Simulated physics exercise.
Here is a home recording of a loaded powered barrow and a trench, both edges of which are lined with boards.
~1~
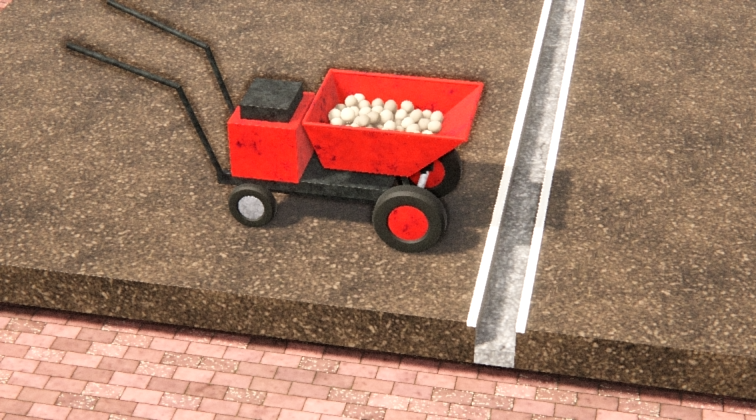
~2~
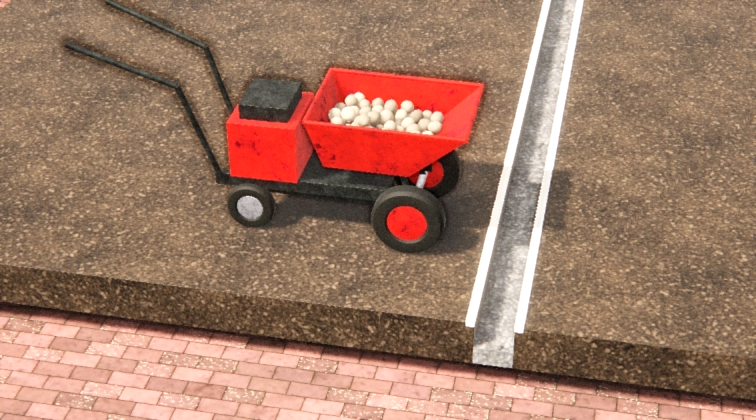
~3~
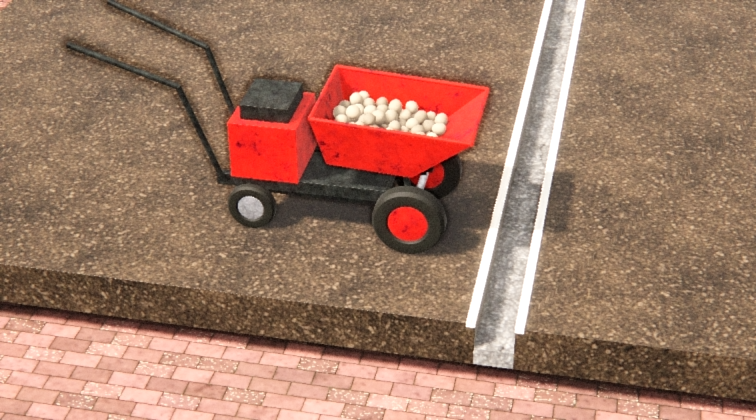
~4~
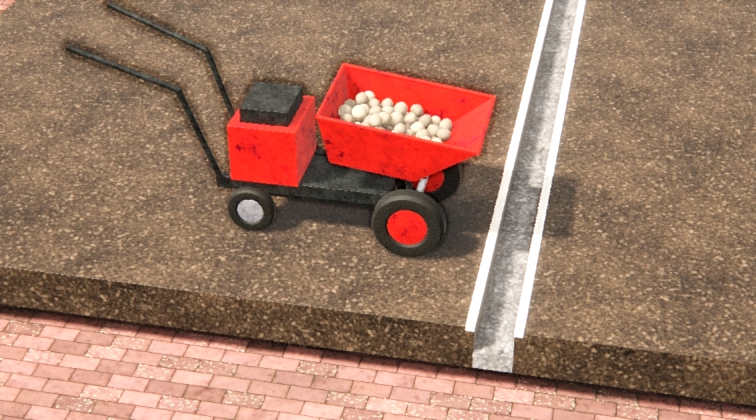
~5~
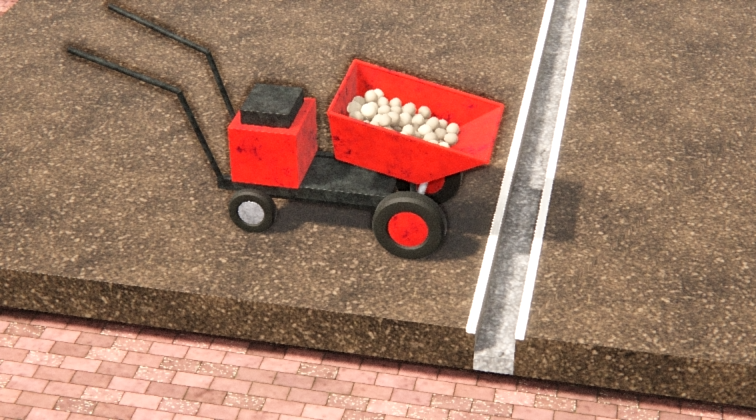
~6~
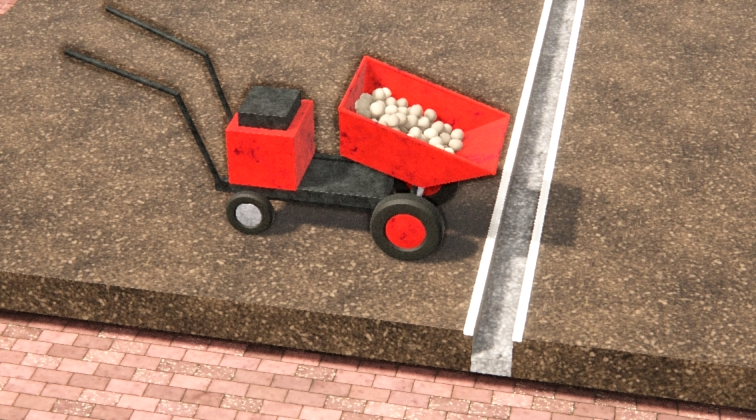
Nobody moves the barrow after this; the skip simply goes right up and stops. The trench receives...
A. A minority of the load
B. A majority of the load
A.
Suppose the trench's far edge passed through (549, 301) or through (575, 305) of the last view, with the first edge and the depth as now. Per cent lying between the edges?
70 %, then 100 %.
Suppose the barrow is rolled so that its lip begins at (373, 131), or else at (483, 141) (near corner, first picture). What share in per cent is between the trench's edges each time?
20 % and 0 %.
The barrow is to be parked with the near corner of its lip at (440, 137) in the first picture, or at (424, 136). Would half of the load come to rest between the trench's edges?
Note: Stop one, a majority share; stop two, a majority share.
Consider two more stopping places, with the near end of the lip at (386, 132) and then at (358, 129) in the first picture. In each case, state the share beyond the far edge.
0 % and 0 %, in that order.
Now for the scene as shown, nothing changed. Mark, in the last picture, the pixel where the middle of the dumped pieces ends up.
About pixel (564, 240).
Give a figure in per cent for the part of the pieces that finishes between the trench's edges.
It comes to around 5 percent.
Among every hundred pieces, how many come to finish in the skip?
Estimate: Some 25 %.
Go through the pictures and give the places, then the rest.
In the first picture, lip of the skip at (465, 140), level; top of the load at (360, 124), river pebbles; first edge of the trench at (481, 284); far edge at (527, 290), the trench under half as wide as the skip, and about as deep as wide.
In the second picture, lip of the skip at (466, 141), level; top of the load at (360, 123).
In the third picture, lip of the skip at (471, 145), tipped barely; top of the load at (365, 122).
In the fourth picture, lip of the skip at (478, 153), tipped a little; top of the load at (358, 119).
In the fifth picture, lip of the skip at (487, 162), tipped a little; top of the load at (366, 117).
In the sixth picture, lip of the skip at (494, 173), tipped clearly; top of the load at (373, 115); first edge of the trench at (478, 293); far edge at (525, 298).
Soon after the last picture, skip tipped steeply; all in the skip.
A little later, skip tipped steeply; most in the skip; a stray few in or heaped over the trench; about a quarter beyond it; a stray few falling.
Later still, skip tipped right over; about a quarter in the skip; a small part in or heaped over the trench; about two thirds beyond it.
At rest, skip tipped right over; about a quarter in the skip; a small part in or heaped over the trench; about two thirds beyond it.
